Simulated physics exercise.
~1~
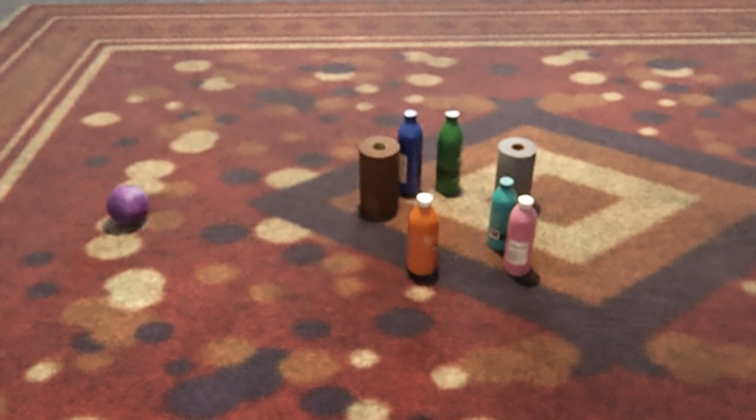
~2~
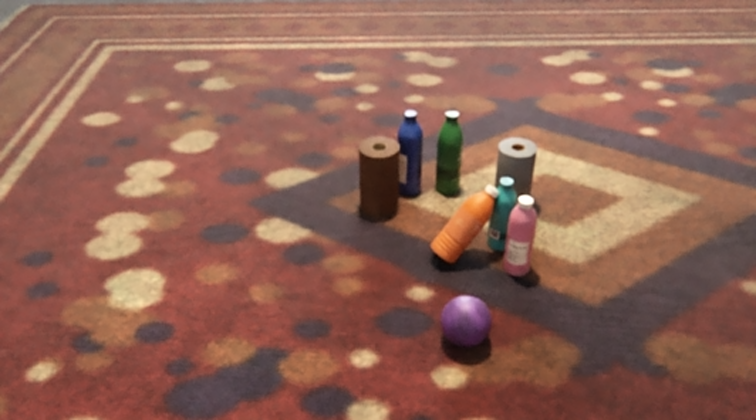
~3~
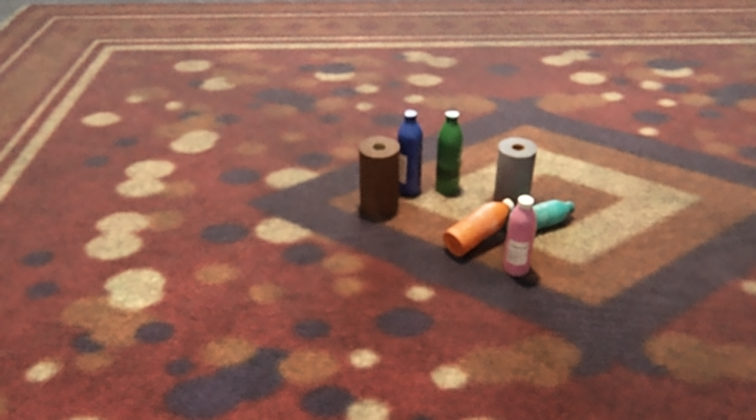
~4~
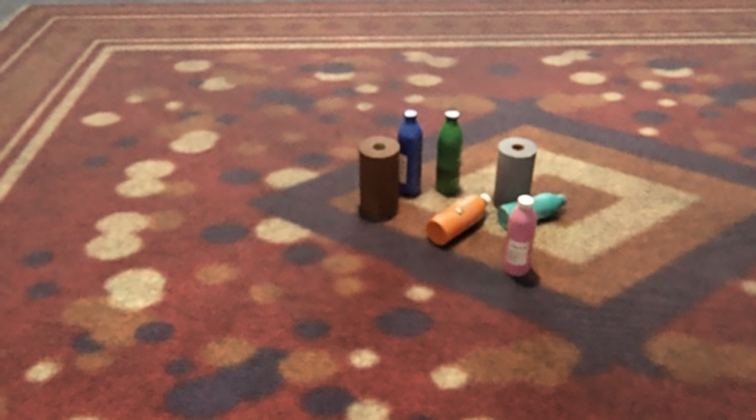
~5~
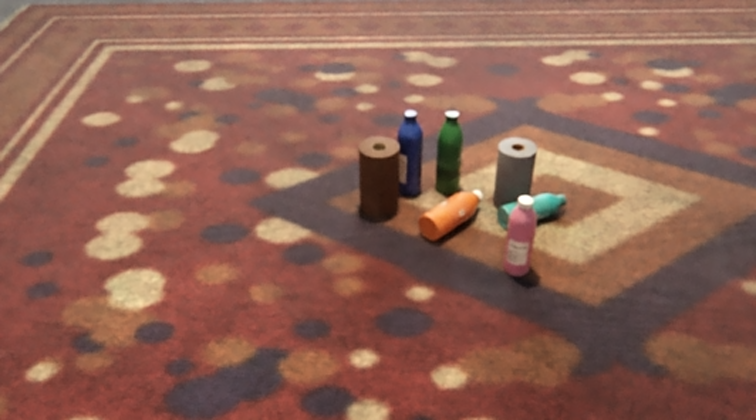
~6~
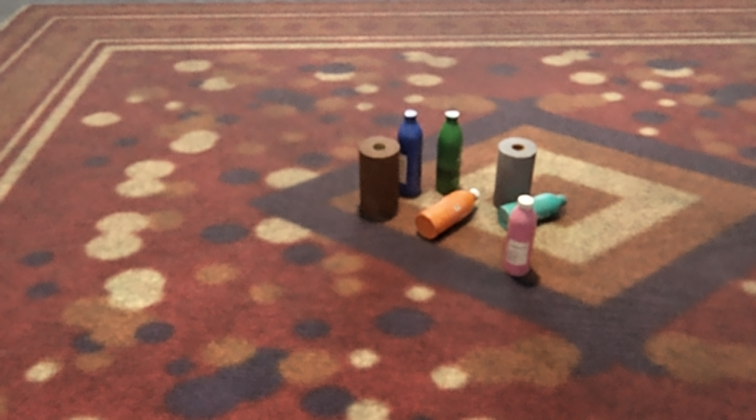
On a patterned carpet, a purple ball rolls right past standing bottles and rolls, the orange then turquoise bottle toppling over.
